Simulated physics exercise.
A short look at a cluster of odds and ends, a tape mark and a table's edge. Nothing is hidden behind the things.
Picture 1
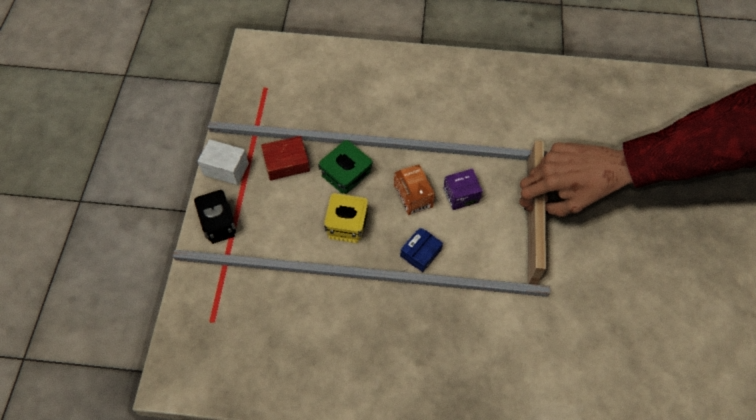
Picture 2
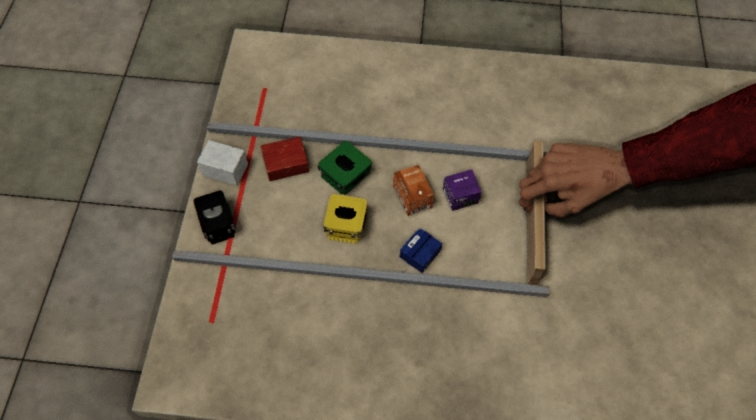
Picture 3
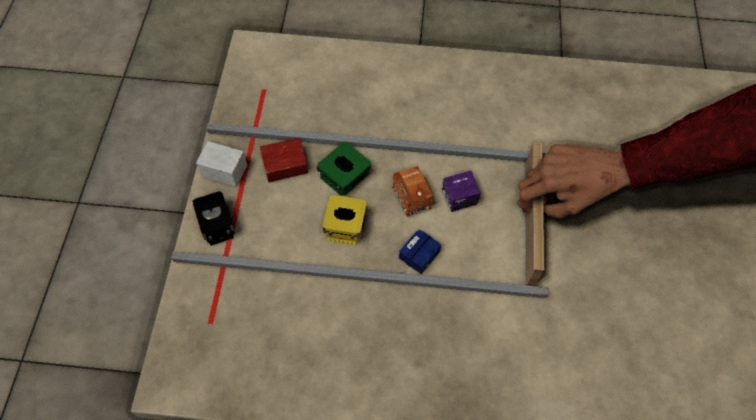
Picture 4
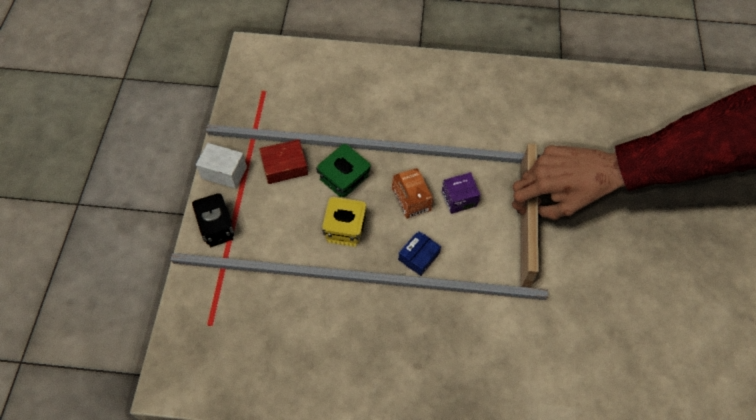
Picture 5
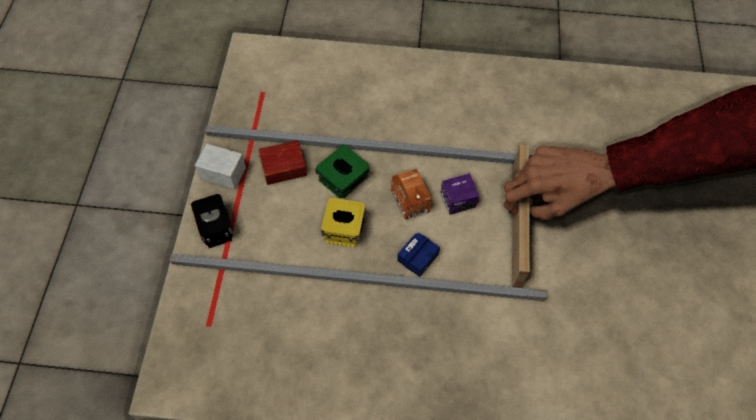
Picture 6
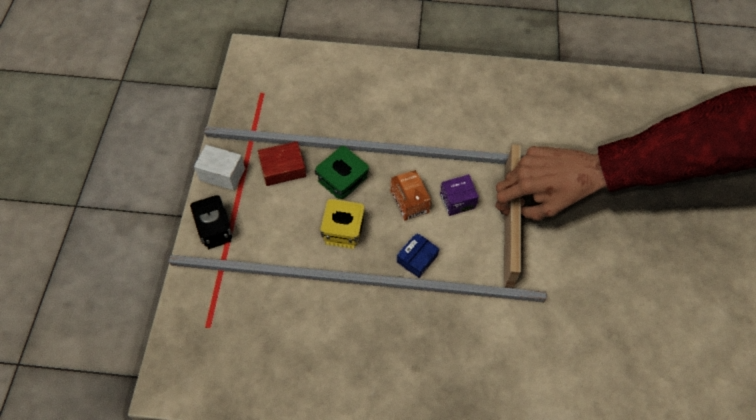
On a stone-topped table, a red-sleeved hand holding a wooden board slides it slightly left towards still, colourful blocks between rails.
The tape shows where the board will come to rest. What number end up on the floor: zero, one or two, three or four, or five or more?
The number that fall off is three or four.
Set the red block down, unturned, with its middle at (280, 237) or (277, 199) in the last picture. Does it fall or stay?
In that order, it does not fall; is lost.
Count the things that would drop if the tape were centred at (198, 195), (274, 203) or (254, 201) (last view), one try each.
Try by try, 8, 2 and 3.
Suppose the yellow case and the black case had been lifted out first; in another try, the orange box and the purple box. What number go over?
2 in the first case, 2 in the second.
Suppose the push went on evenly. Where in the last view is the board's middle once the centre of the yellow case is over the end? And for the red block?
At (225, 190) for the yellow case; at (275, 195) for the red block.
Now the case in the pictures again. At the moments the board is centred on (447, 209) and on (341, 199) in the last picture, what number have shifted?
First 2, then 7.
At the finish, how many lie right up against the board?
In contact: 3.
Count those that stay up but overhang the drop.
1 of them.
Soon after, none off yet; white block at rest near (220, 168); black case at rest near (212, 222); red block at rest near (282, 164).
After that, none off yet; white block displaced about its own width near (193, 166); black case at rest near (212, 222); red block displaced about its own width near (237, 151).
In the end, the number that fall off is three or four; gone, green case, red block, black case and white block.
